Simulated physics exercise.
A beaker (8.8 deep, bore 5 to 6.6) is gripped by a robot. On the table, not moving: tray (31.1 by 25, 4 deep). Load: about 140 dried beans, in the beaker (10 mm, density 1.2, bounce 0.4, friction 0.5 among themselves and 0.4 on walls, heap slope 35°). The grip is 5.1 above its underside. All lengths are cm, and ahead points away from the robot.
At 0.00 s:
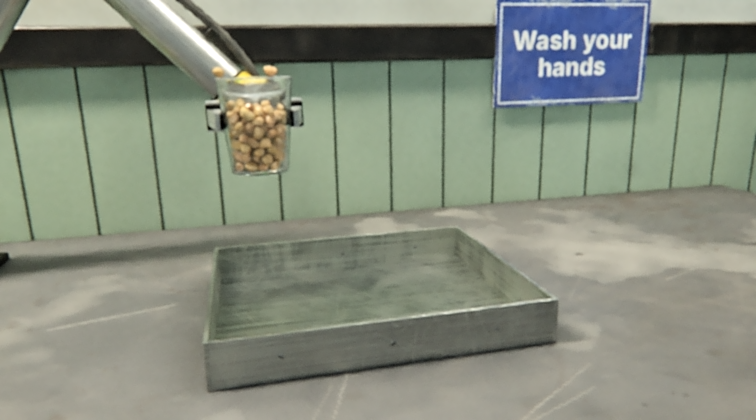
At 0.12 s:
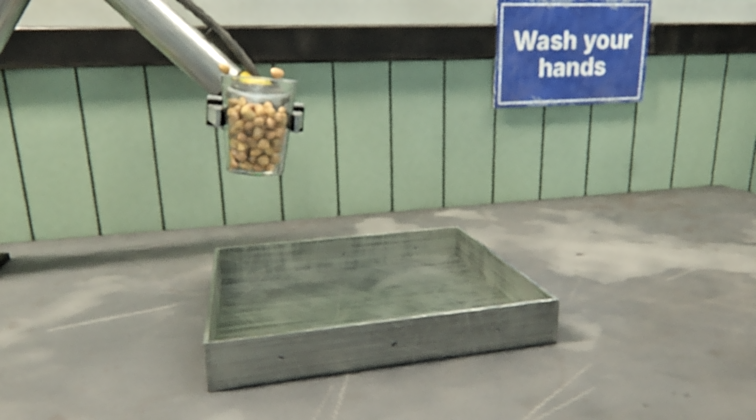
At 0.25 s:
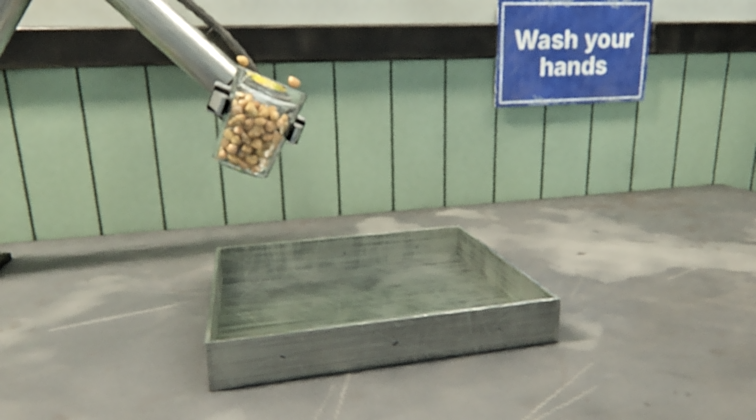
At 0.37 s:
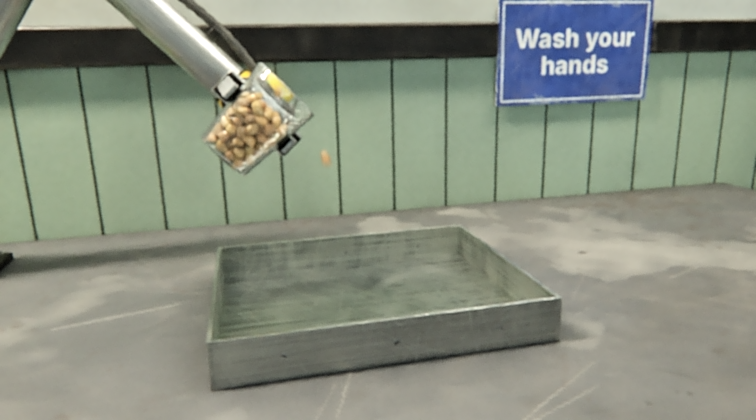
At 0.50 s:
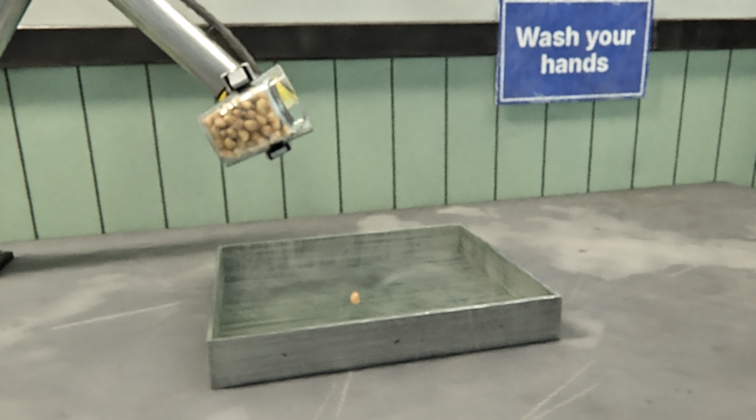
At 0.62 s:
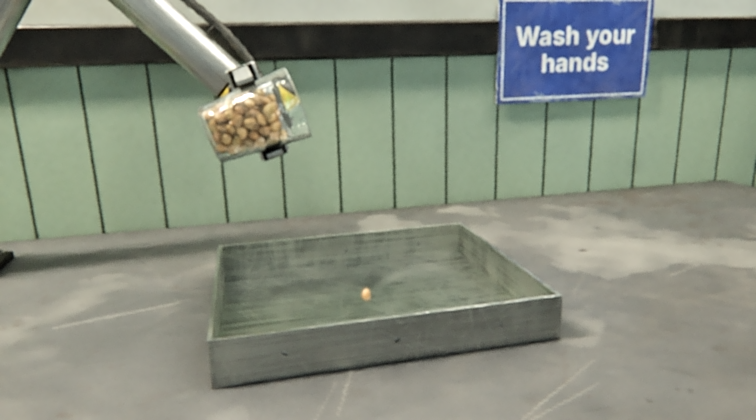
The video shows a robot arm gripping a clear beaker of dried beans above an empty rectangular tray, gradually tilting it rightward until it lies nearly sideways, while a single bean drops out and lands in the tray.
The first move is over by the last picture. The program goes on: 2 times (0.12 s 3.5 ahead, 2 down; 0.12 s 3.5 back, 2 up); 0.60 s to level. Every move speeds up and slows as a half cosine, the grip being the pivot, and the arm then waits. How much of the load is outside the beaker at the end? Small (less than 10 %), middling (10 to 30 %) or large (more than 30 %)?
A middling share, 10 to 30 %, ends outside the beaker.
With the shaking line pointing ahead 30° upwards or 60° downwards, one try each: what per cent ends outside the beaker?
Some 60 and 5 per cent.
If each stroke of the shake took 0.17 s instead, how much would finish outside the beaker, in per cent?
Then about 5 per cent.
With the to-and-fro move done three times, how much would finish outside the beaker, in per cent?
It would be near 25 per cent.
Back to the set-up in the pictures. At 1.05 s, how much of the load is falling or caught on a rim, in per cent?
Roughly 2 per cent.
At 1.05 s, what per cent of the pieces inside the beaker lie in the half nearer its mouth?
About 45 per cent.
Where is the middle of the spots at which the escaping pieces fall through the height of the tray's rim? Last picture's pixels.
Near (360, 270).
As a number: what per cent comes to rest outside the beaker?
About 15 per cent.
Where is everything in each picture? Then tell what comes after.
The beaker middle at (258, 127), level; upper third of the load around (258, 117), from x 220 to 280, top at y 70; 145 in the beaker, in the first frame.
The beaker middle at (257, 127), tilted 7° forward; upper third of the load around (254, 116), from x 225 to 285, top at y 70, in the second frame.
The beaker middle at (256, 126), tilted 25° forward; upper third of the load around (251, 116), from x 225 to 295, top at y 60, in the third frame.
The beaker middle at (255, 124), tilted 47° forward; upper third of the load around (250, 114), from x 215 to 325, top at y 95; 144 in the beaker, 1 in flight or on a rim, in the fourth frame.
The beaker middle at (253, 121), tilted 65° forward; upper third of the load around (248, 110), from x 210 to 355, top at y 95; 144 in the beaker, 1 in the tray, in the fifth frame.
The beaker middle at (253, 120), tilted 72° forward; upper third of the load around (245, 108), from x 210 to 365, top at y 95; 144 in the beaker, 1 in the tray, in the sixth frame.
After 1.05 s, tilted 72° forward, highest piece 21 above the table; 127 in the beaker, 15 in the tray, 3 in flight or on a rim.
After 1.48 s, tilted 21° forward, highest piece 23 above the table; 123 in the beaker, 22 in the tray.
After 1.90 s, level, highest piece 24 above the table; 123 in the beaker, 22 in the tray.
After 2.95 s, level, highest piece 24 above the table; 123 in the beaker, 22 in the tray.
In the end, 123 in the beaker, 22 in the tray. That is 15 % outside the beaker.
